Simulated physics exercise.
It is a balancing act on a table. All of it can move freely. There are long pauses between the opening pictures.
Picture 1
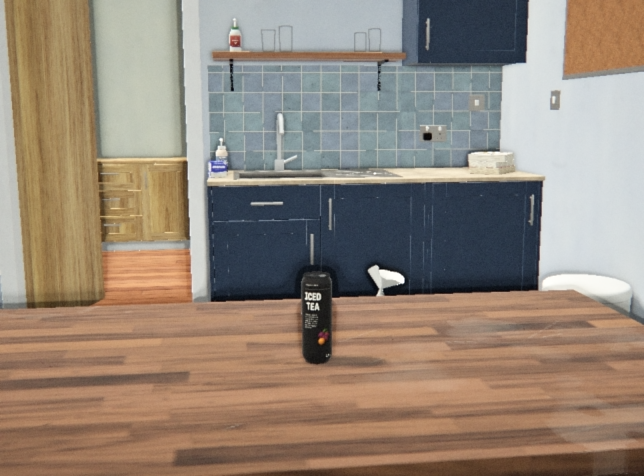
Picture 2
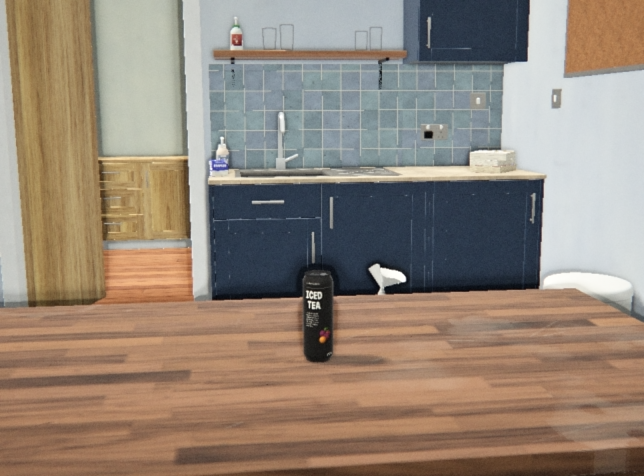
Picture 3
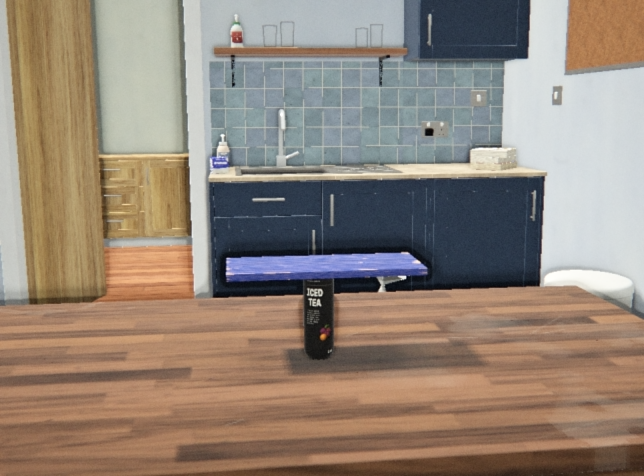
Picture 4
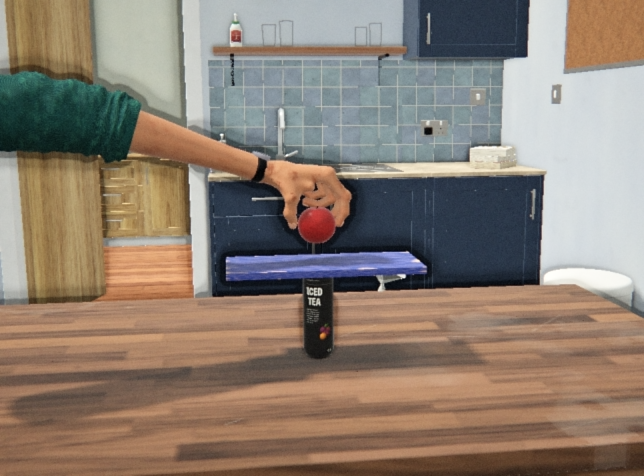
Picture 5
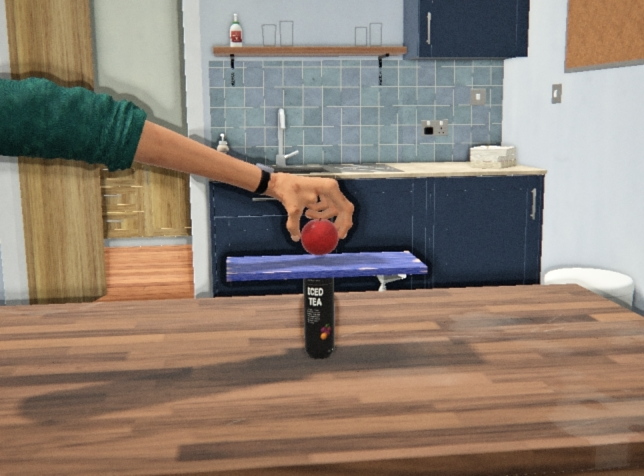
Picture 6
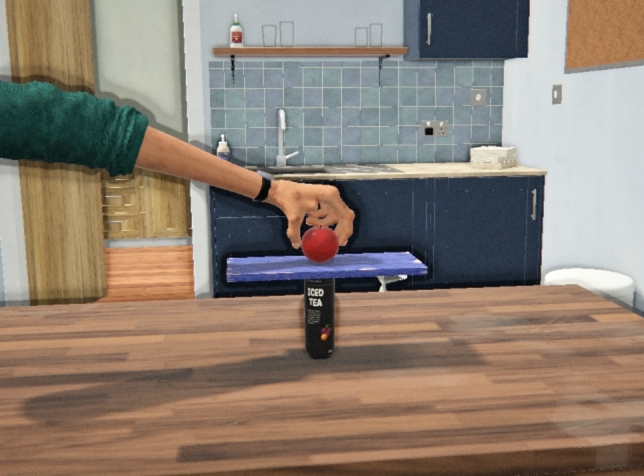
We see a dark iced tea bottle standing on a wooden table, then a blue board lying across its top. A hand reaches in from the left and lowers a red apple onto the board, above the bottle.
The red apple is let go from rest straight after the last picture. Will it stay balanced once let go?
Yes, it will most likely stay balanced.
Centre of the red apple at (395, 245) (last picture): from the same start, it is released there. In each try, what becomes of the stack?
Then it gives way.
Then, 0.20 s past the last view, nothing moves.
Then, 0.50 s past the last view, red apple resting near (320, 245).
Finally, all 3 still in place. Final places as the last picture's camera would see them, red apple near (320, 245). The stack keeps its balance.
